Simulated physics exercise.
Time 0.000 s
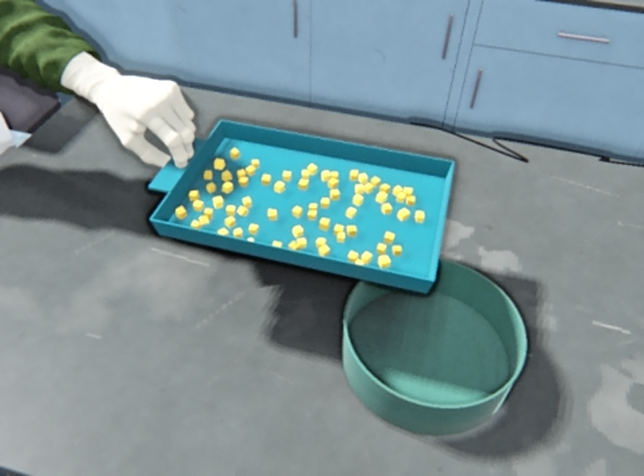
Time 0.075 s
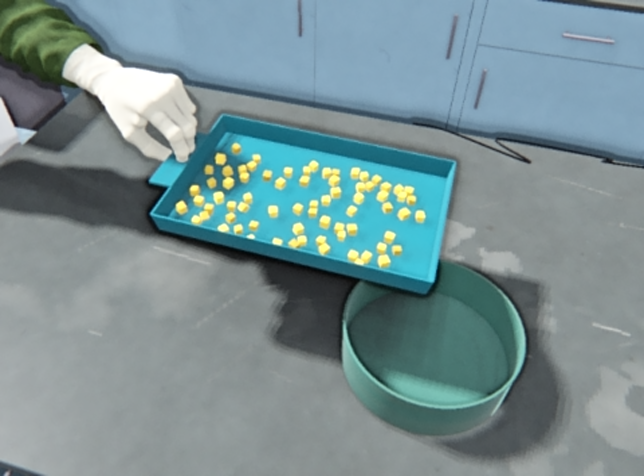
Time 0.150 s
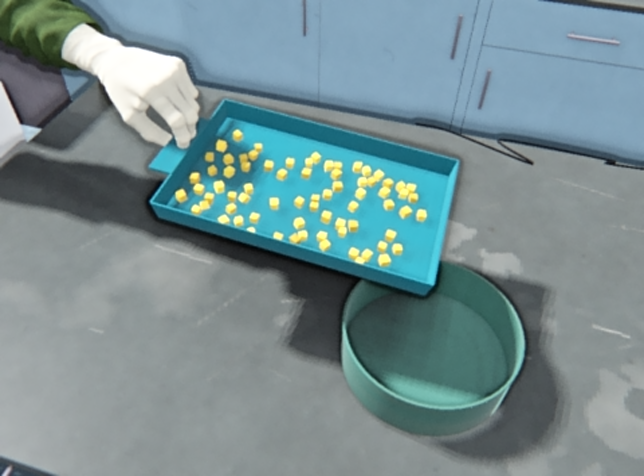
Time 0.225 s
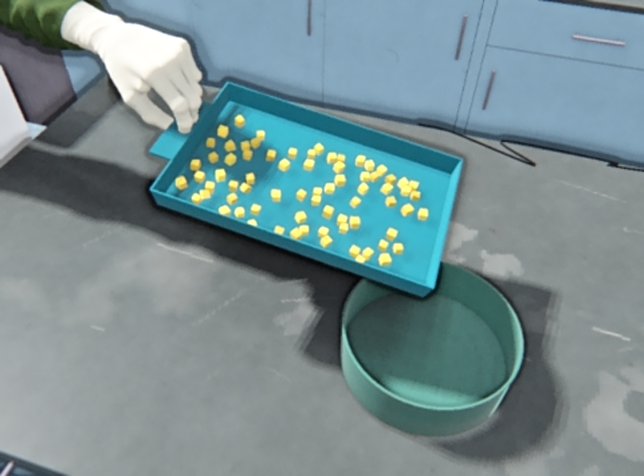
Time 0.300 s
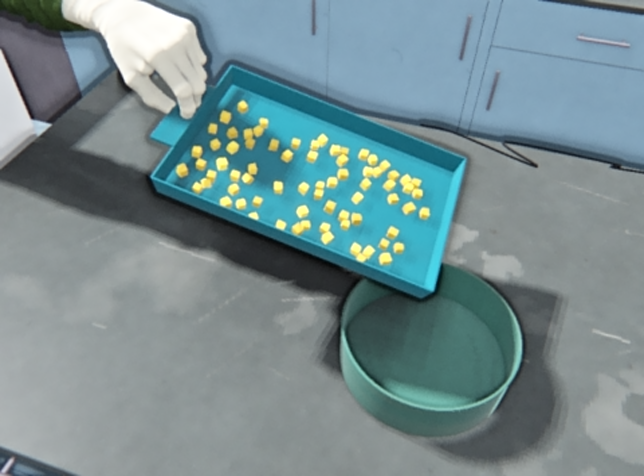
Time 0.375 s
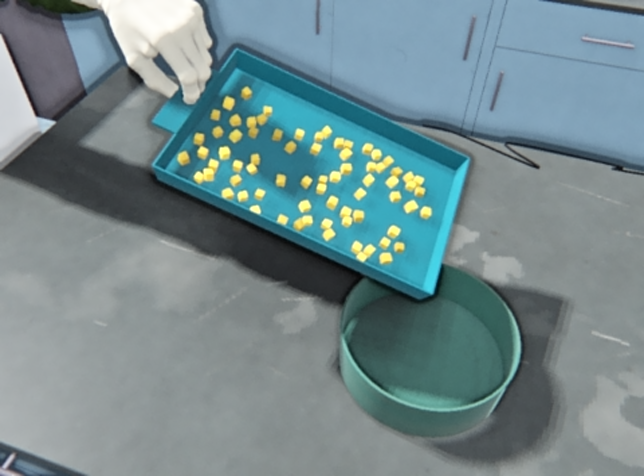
The clip opens on a level blue tray scattered with small yellow cubes, a white-gloved hand at its left end and a round green pot below its right front corner. The hand rises, lifting the left end so the tray slants down to the right, while the cubes stay spread across it.
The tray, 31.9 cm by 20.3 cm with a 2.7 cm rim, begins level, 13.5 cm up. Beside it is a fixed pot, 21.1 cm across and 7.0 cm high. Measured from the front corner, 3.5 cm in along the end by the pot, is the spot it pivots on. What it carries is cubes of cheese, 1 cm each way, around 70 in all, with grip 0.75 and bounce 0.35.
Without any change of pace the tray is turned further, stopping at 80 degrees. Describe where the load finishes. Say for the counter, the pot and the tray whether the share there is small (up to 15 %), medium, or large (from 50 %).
Counter: Small. Pot: Medium. Tray: Large.
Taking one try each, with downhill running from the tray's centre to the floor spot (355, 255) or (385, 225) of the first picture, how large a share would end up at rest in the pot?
Near 30 and 20 per cent, in that order.
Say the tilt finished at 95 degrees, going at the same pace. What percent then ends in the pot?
Then about 75 per cent.
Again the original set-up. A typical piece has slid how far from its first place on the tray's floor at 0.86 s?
It has moved some 10 cm from its start.
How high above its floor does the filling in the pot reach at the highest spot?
My guess is around 1.0 centimetres.
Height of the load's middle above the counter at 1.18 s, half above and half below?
Median height: Approx. 16 cm.
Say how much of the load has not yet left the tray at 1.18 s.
Value: About 70%.
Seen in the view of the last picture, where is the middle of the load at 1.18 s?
Near pixel (433, 281).
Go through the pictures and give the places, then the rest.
The first picture shows tray tilt 0 degrees, front corners at (155, 218) and (430, 277); middle of the pieces at (313, 208); pot at (434, 324).
The second picture shows tray tilt 1 degrees, front corners at (156, 213) and (430, 278); middle of the pieces at (314, 206).
The third picture shows tray tilt 5 degrees, front corners at (156, 201) and (430, 281), lowest corner right front; middle of the pieces at (315, 199).
The fourth picture shows tray tilt 10 degrees, front corners at (156, 188) and (430, 284), lowest corner right front; middle of the pieces at (317, 193).
The fifth picture shows tray tilt 14 degrees, front corners at (157, 176) and (430, 286), lowest corner right front; middle of the pieces at (320, 186).
The sixth picture shows tray tilt 19 degrees, front corners at (158, 164) and (430, 289), lowest corner right front; middle of the pieces at (323, 181); pot at (429, 327). Its pace works out near 60 degrees a second.
After 0.86 s, tilt 48 degrees; the tray holds 100 %, the pot 0 %.
After 1.18 s, tilt 68 degrees; the tray holds 70 %, the pot 25 %.
After 1.59 s, tilt 80 degrees; the tray holds 65 %, the pot 30 %.
By 2.6 s all is still; counter 5 %, pot 30 %, tray 65 %.
